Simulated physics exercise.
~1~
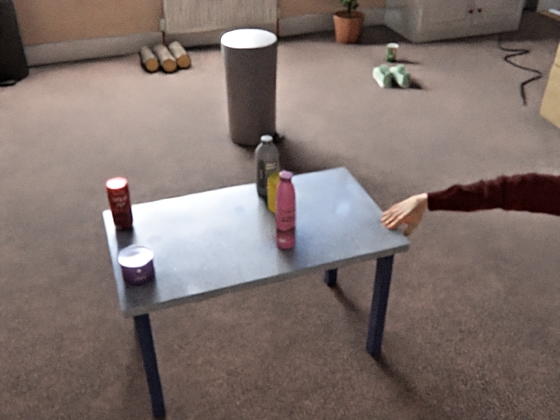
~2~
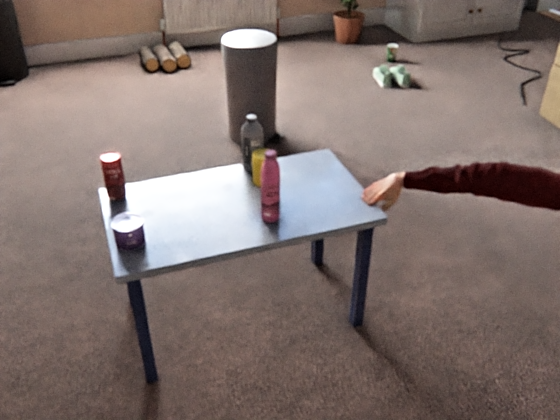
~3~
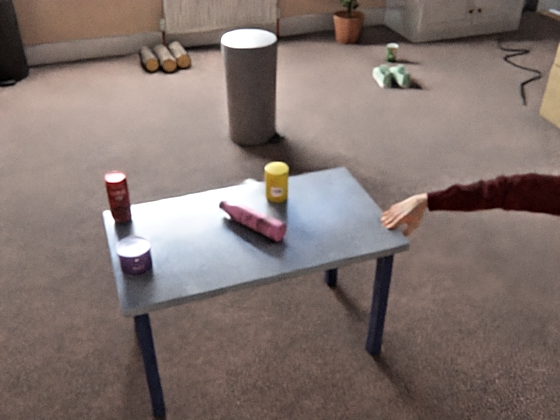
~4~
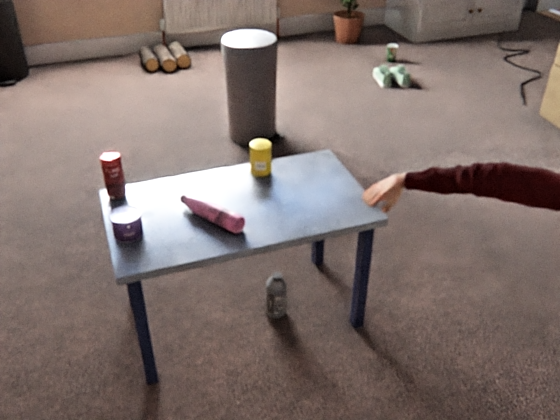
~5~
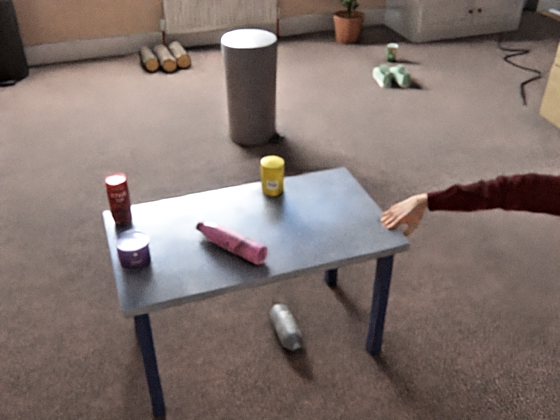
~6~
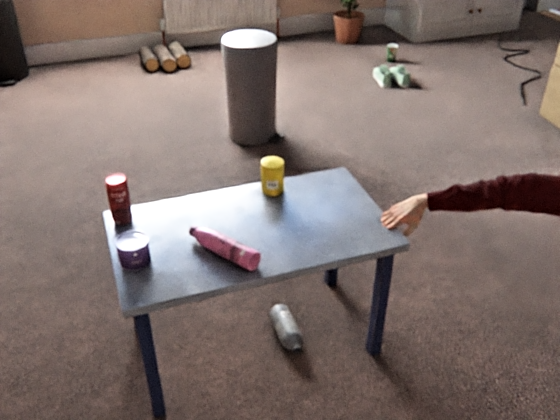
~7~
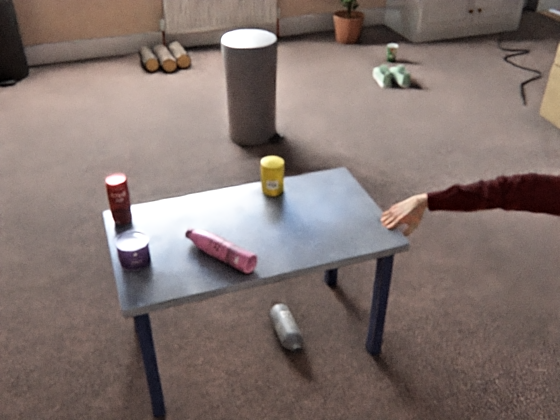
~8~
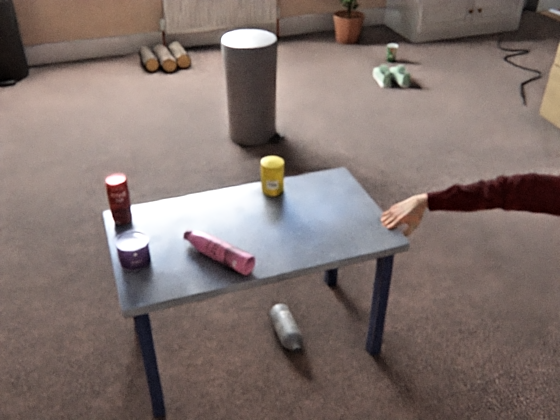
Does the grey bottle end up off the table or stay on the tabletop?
The grey bottle drops to the floor and ends up lying on the carpet beneath the table.
